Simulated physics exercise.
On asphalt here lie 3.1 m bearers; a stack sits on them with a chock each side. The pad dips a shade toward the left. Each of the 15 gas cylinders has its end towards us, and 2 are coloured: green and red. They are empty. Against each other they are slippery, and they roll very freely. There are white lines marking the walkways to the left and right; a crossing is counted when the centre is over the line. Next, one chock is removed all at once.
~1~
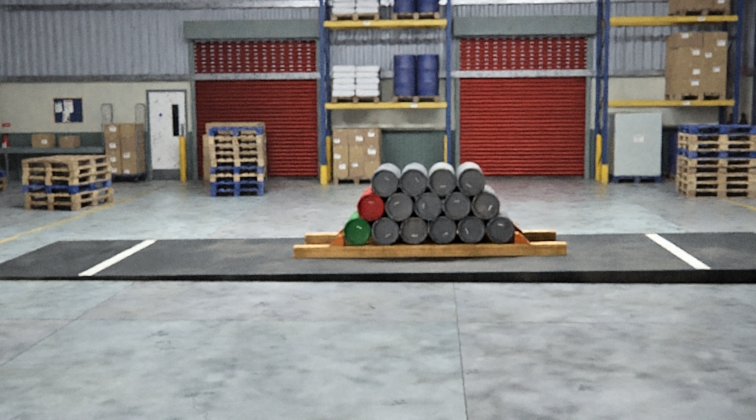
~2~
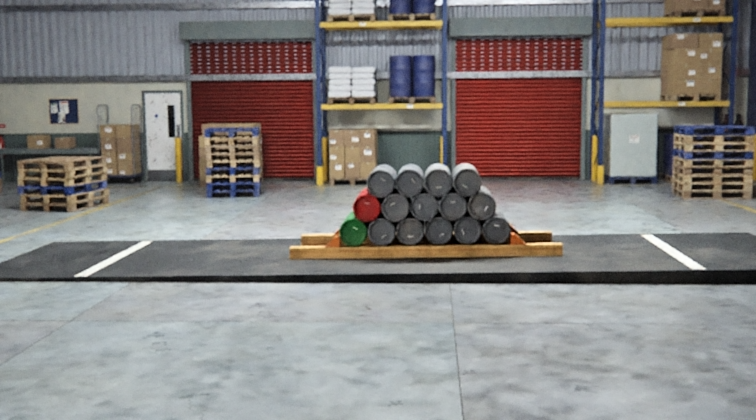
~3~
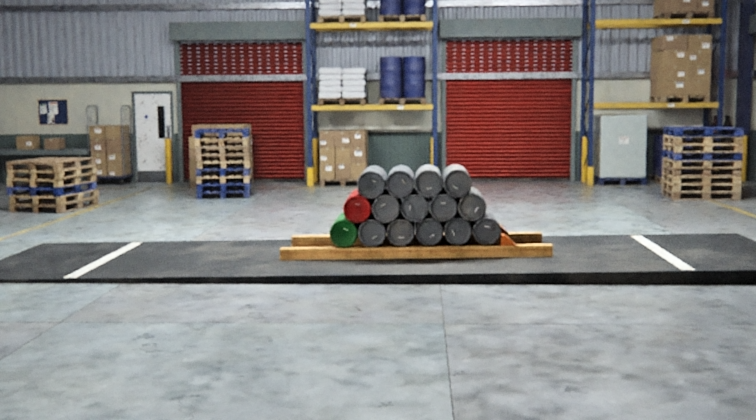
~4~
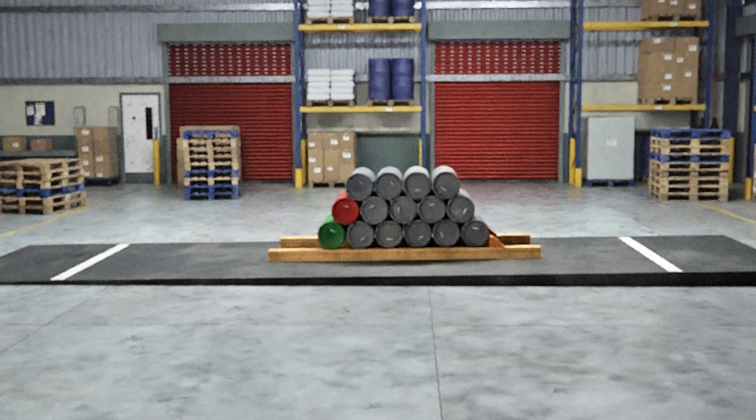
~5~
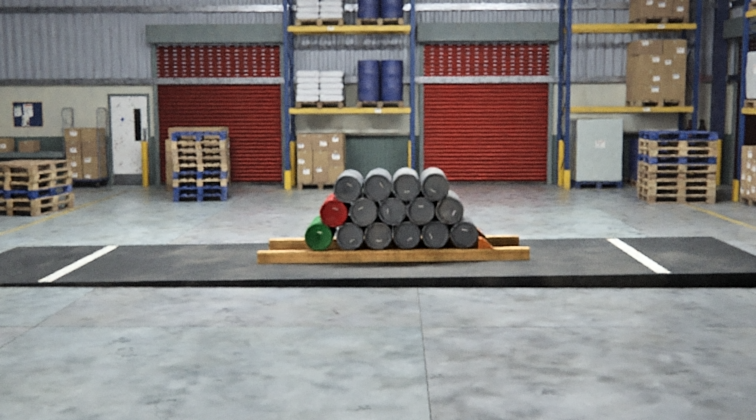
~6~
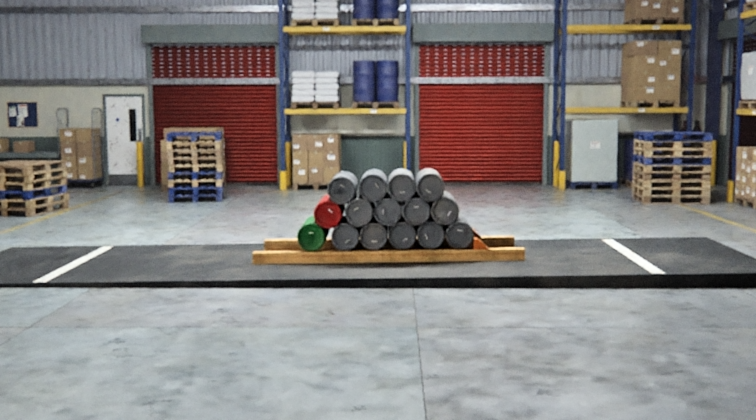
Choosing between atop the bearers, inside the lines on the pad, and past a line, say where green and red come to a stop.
They stop as follows: Green - past a line; red - past a line.
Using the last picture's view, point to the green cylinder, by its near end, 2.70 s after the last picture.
(131, 252), more or less.
Then, 2.7 s past the sixth picture, green is off the bearers, 70 cm short of the left line, rolling left; red is off the bearers, 205 cm short of the left line, rolling left; 0 of 15 have crossed.
Then, 6.5 s past the sixth picture, green is past the left line; red is past the left line; 3 of 15 have crossed.
Finally (10.3 s after the last picture), green is past the left line; red is past the left line; 8 of 15 have crossed.
